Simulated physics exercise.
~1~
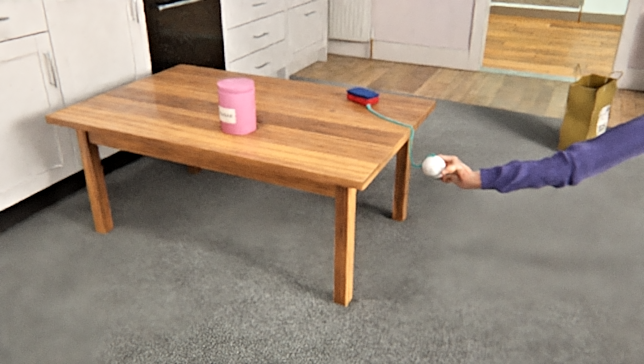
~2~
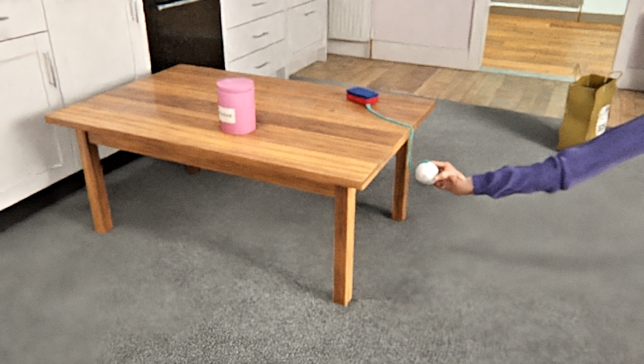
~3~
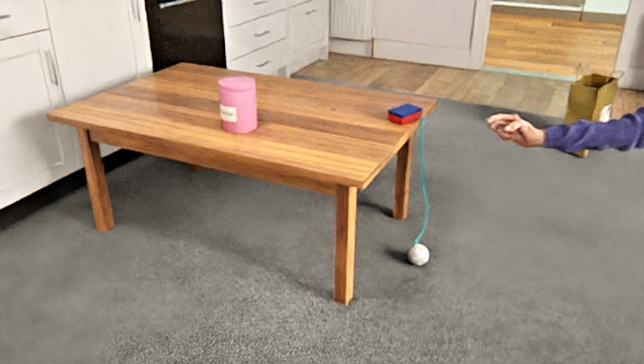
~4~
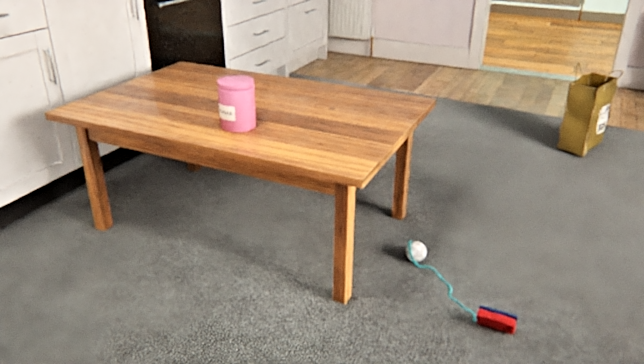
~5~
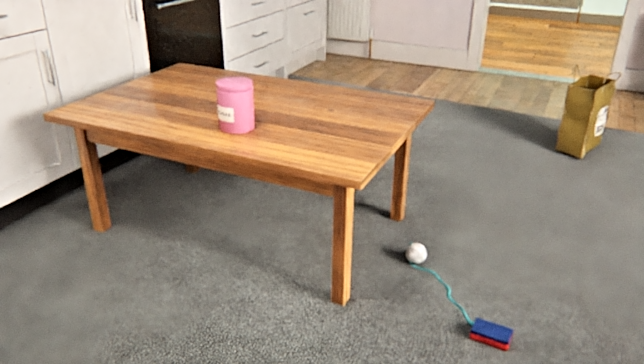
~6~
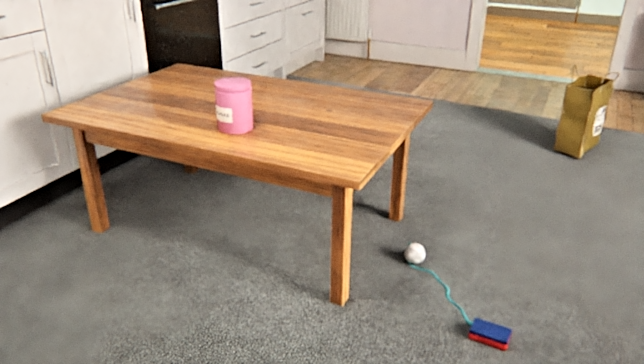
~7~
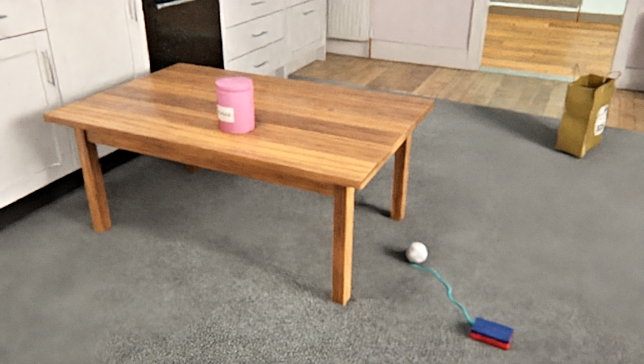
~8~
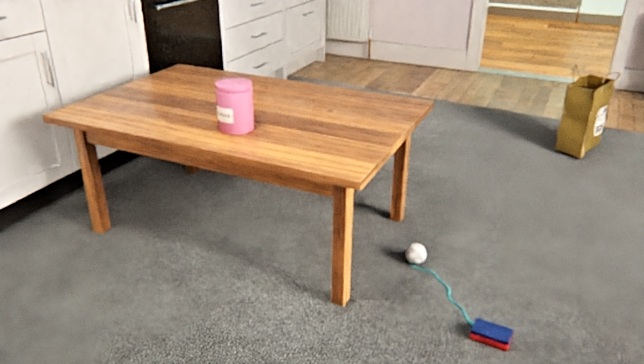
At first, a hand in a purple sleeve holds a white ball beside a wooden table, with a teal string running from it up to a red and blue sponge near the table's right edge. A pink canister stands on the tabletop. The hand moves slightly left, then lets go and draws back as the ball drops to the carpet. The string tugs the sponge toward the table's edge, and it comes off and tumbles to the floor. In the end, ball and sponge lie still on the carpet, joined by the string, while the canister remains in place.
